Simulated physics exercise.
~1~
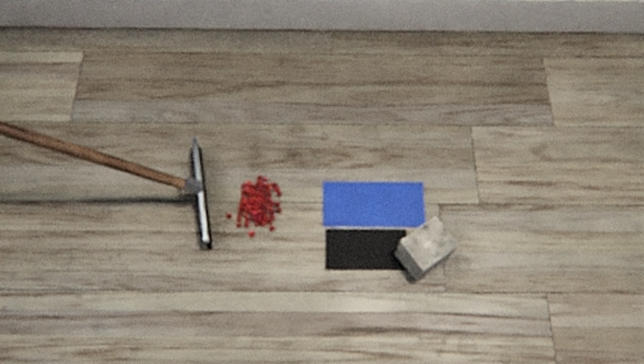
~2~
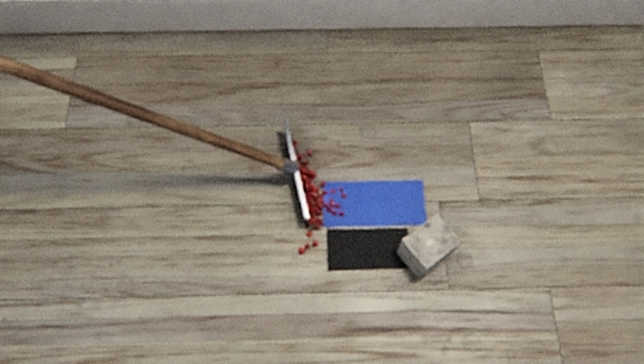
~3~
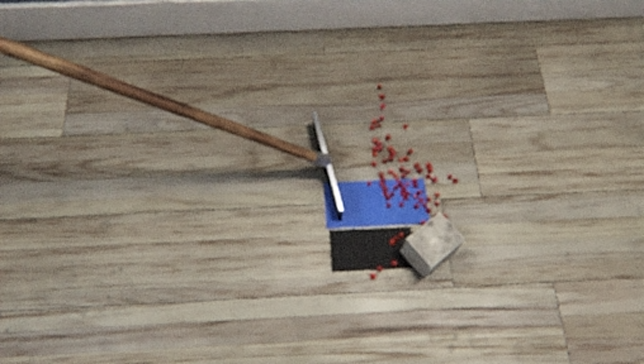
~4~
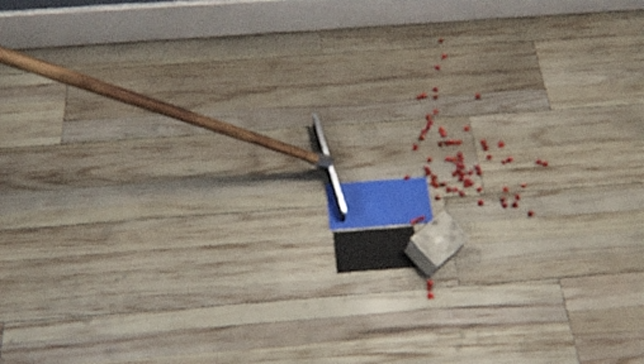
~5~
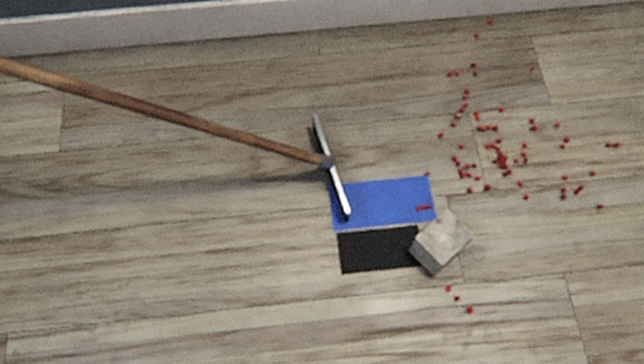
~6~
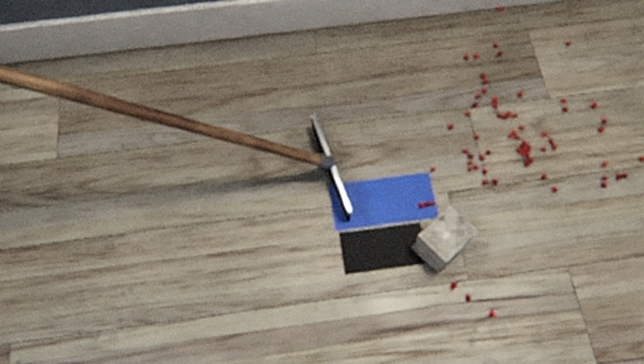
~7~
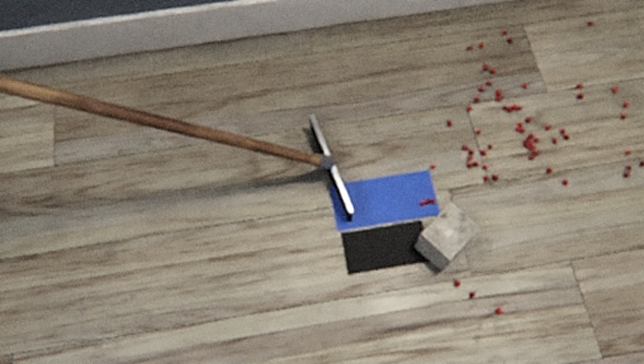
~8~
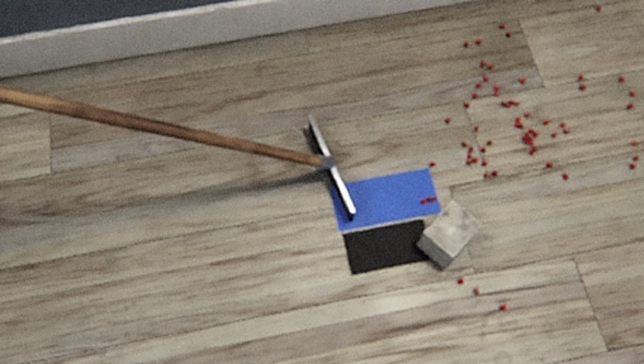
A squeegee with a long wooden handle stands at the left of a grey-brown plank floor, seen from above at an angle. To its right lie a loose heap of small red cranberries, a blue mat above a black one, and a pale grey block at the mats' right edge. The squeegee sweeps right into the berries, pushes them onto the blue mat and stops over its left side. The berries scatter onward past the block as the view drifts slightly. They come to rest spread across the bare planks at right, with very few left on the blue mat.
